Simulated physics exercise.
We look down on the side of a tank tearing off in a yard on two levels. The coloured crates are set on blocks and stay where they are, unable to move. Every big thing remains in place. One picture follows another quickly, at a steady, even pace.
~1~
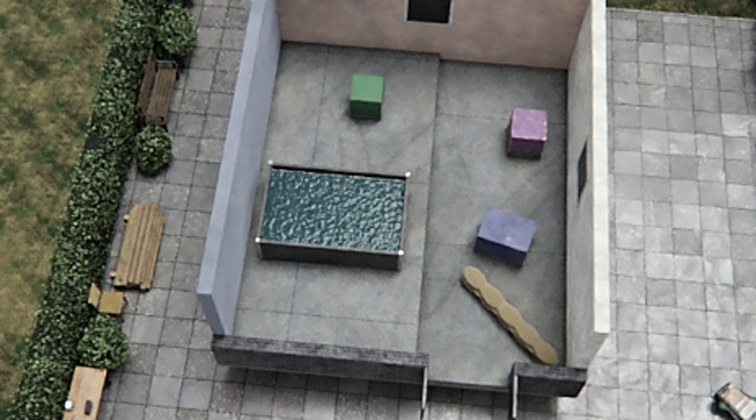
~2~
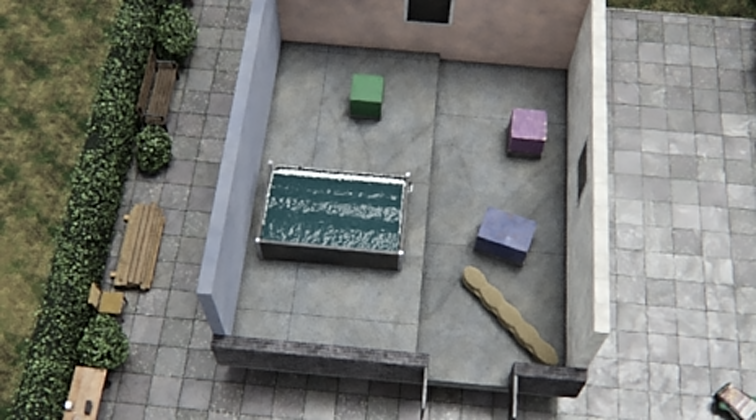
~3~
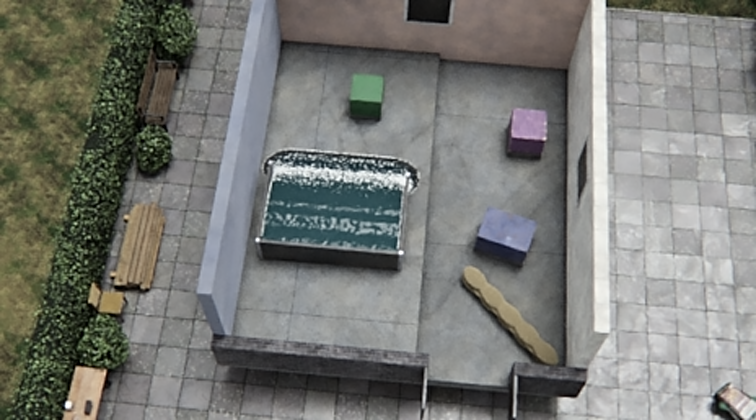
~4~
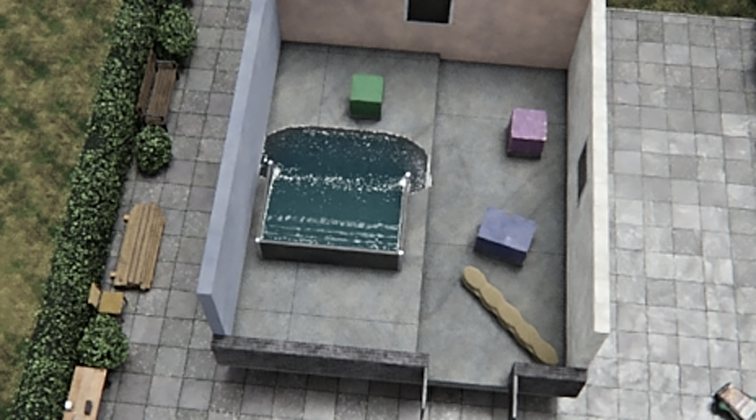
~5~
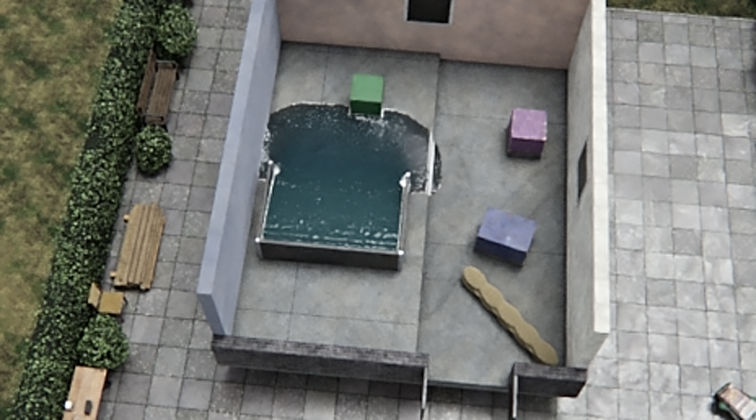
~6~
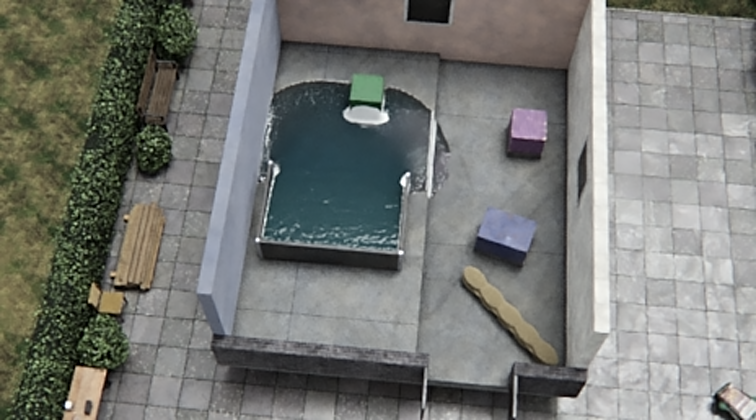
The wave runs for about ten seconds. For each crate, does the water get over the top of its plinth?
In the end the blue crate is not protected by its plinth; the green crate is not protected by its plinth; the purple crate is not protected by its plinth.
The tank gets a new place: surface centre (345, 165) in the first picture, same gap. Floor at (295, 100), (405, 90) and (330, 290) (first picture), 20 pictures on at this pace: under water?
Results in order - swamped, swamped, left untouched.
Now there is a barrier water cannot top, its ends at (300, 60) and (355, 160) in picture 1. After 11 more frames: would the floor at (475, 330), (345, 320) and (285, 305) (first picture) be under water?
Outcome by spot, in order - unwatered, unwatered, unwatered.
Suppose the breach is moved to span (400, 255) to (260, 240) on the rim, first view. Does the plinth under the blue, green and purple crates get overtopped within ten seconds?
Blue stays untouched, green stays untouched, purple stays untouched.
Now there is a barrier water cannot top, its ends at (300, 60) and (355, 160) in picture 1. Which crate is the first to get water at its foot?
That would be the crate marked green.
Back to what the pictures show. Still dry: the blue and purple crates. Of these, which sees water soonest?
First to get wet: The one in purple.
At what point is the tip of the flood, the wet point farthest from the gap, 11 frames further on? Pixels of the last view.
About at (565, 73).
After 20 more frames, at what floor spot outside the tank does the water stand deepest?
Deepest spot: Near (565, 94).
A moment on, water covers 35 % of the floor; the blue crate not reached, the green crate water round its plinth, the purple crate not reached.
Next, water covers 40 % of the floor; the blue crate not reached, the green crate water round its plinth, the purple crate water round its plinth.
Then, water covers 50 % of the floor; the blue crate not reached, the green crate water round its plinth, the purple crate water round its plinth.
Later, water covers 70 % of the floor; the blue crate water round its plinth, the green crate water round its plinth, the purple crate water round its plinth.
In the end, water covers 85 % of the floor; the blue crate was topped, the green crate was topped, the purple crate was topped.
